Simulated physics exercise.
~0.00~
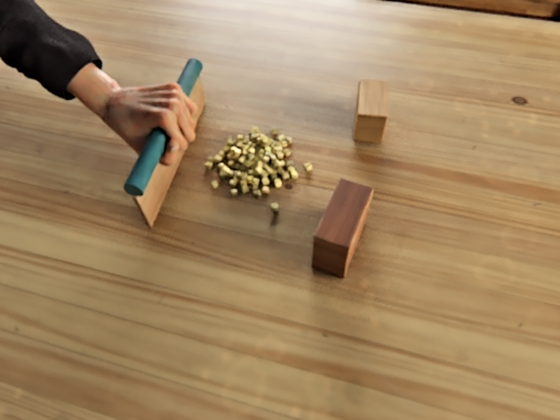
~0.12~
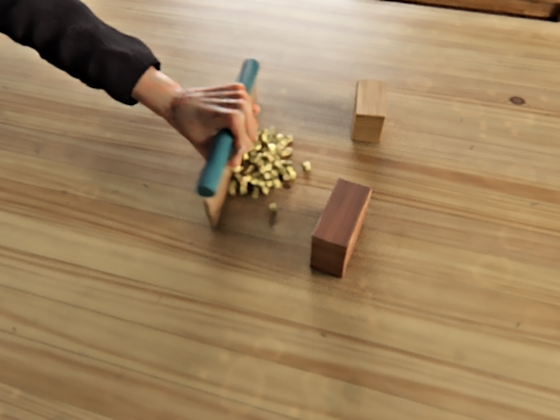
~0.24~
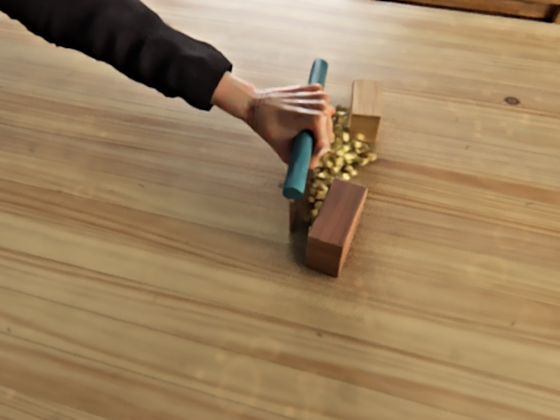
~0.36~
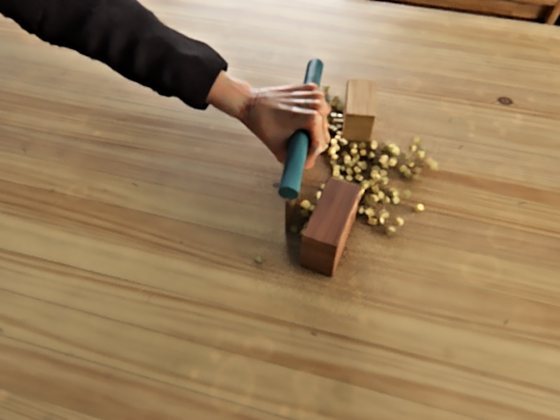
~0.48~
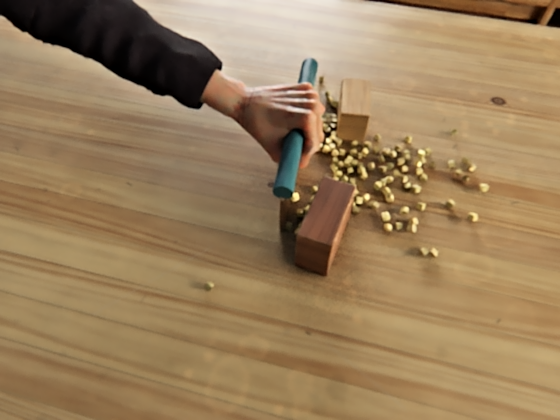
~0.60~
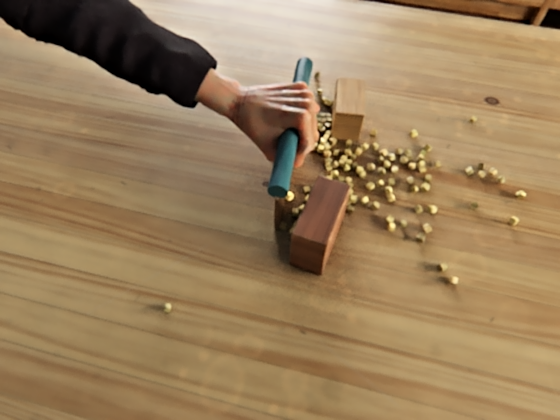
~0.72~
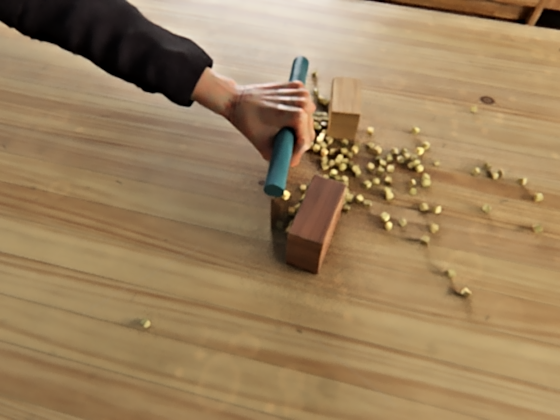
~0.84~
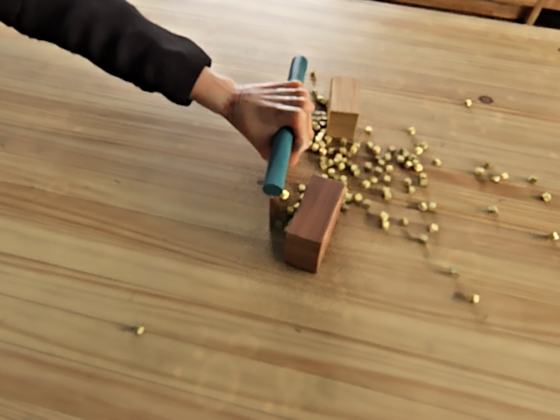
A hand in a dark sleeve grips the teal handle of a wooden scraper on a pale wooden table, seen from above at an angle. To its right lies a heap of small yellowish potato cubes, with a light wooden block and a reddish-brown block standing beyond, a gap between them. The hand pushes the scraper right, gathering the cubes and driving them against the blocks and into the gap. The blade stops at the blocks as many pieces spill through and scatter rightward, while one rolls off to the lower left. The view shifts slightly right, and the cubes end strewn beyond the gap, some still held before the blocks.
